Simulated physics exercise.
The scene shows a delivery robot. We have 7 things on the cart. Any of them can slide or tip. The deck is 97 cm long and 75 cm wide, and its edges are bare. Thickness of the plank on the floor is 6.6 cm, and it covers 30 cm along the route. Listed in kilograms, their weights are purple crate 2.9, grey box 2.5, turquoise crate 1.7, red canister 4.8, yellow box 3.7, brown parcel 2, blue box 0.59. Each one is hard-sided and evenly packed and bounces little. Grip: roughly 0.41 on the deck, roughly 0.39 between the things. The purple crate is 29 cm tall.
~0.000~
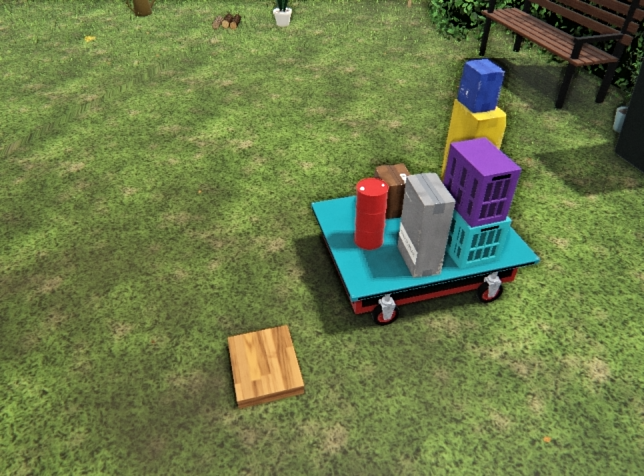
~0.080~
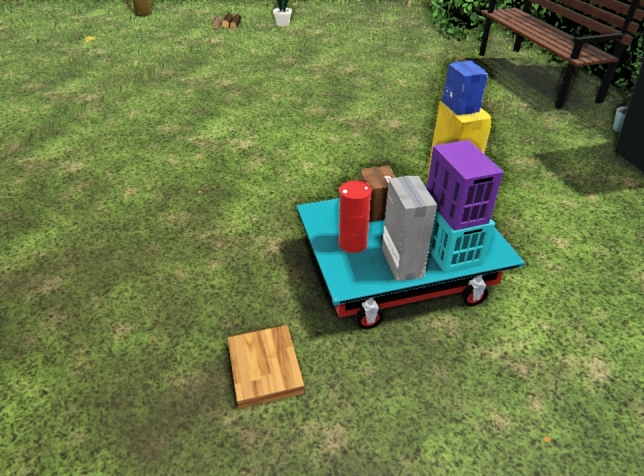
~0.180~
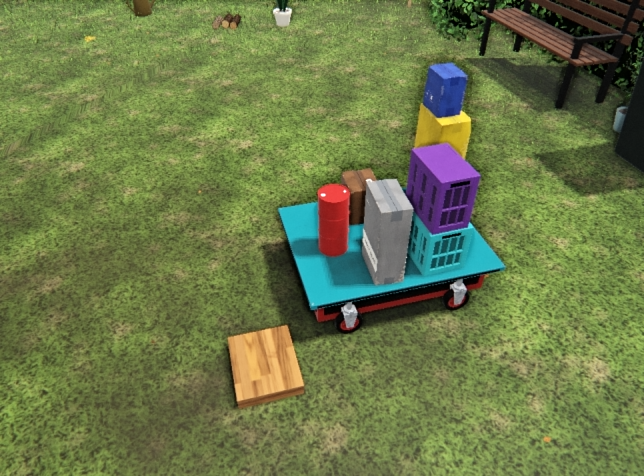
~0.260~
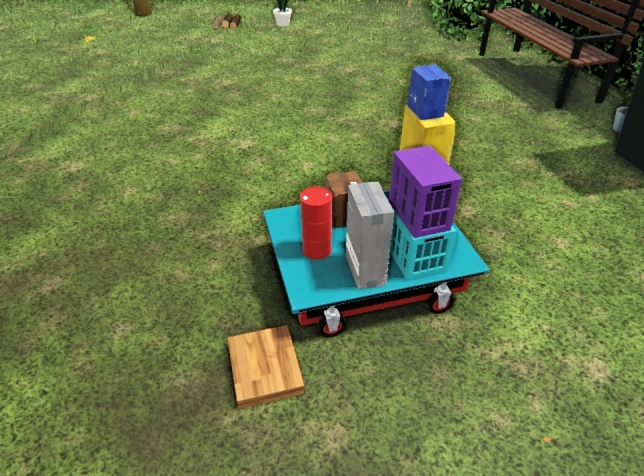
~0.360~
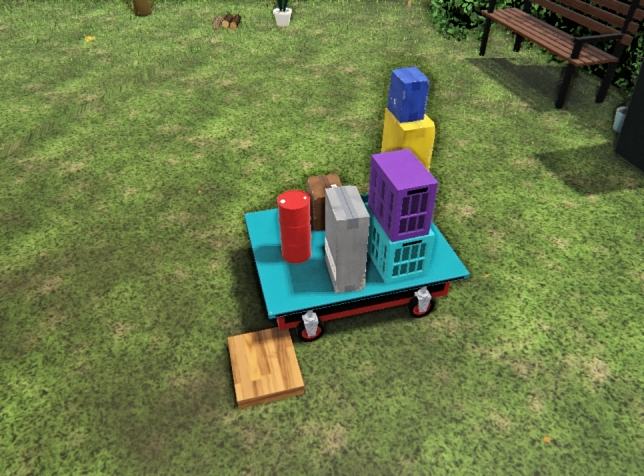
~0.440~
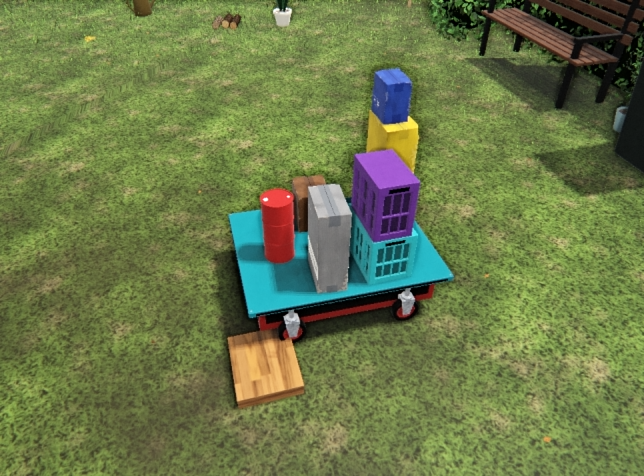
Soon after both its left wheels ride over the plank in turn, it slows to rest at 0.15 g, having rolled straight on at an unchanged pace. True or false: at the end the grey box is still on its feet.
False.
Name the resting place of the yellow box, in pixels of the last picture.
About (28, 221).
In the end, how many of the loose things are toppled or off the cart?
The tally is 4.
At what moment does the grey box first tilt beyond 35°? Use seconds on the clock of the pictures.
Answer: Near 1.3 s.
After 0.84 s, 92 cm covered; grey box leaning 18° near (252, 248); red canister leaning 31°; blue box leaning 4°.
After 1.34 s, 147 cm covered; grey box leaning 51° near (66, 305); red canister leaning 48°; blue box leaning 23°.
After 1.94 s, 199 cm covered; blue box now off the cart; grey box on its side; red canister on its side.
By the end (2.7 s), off the cart and tipped over, blue box; tipped over on the cart, grey box, red canister and yellow box; not toppled but over 10 cm from the start, purple crate; the other 2 in place, give or take 10 cm.
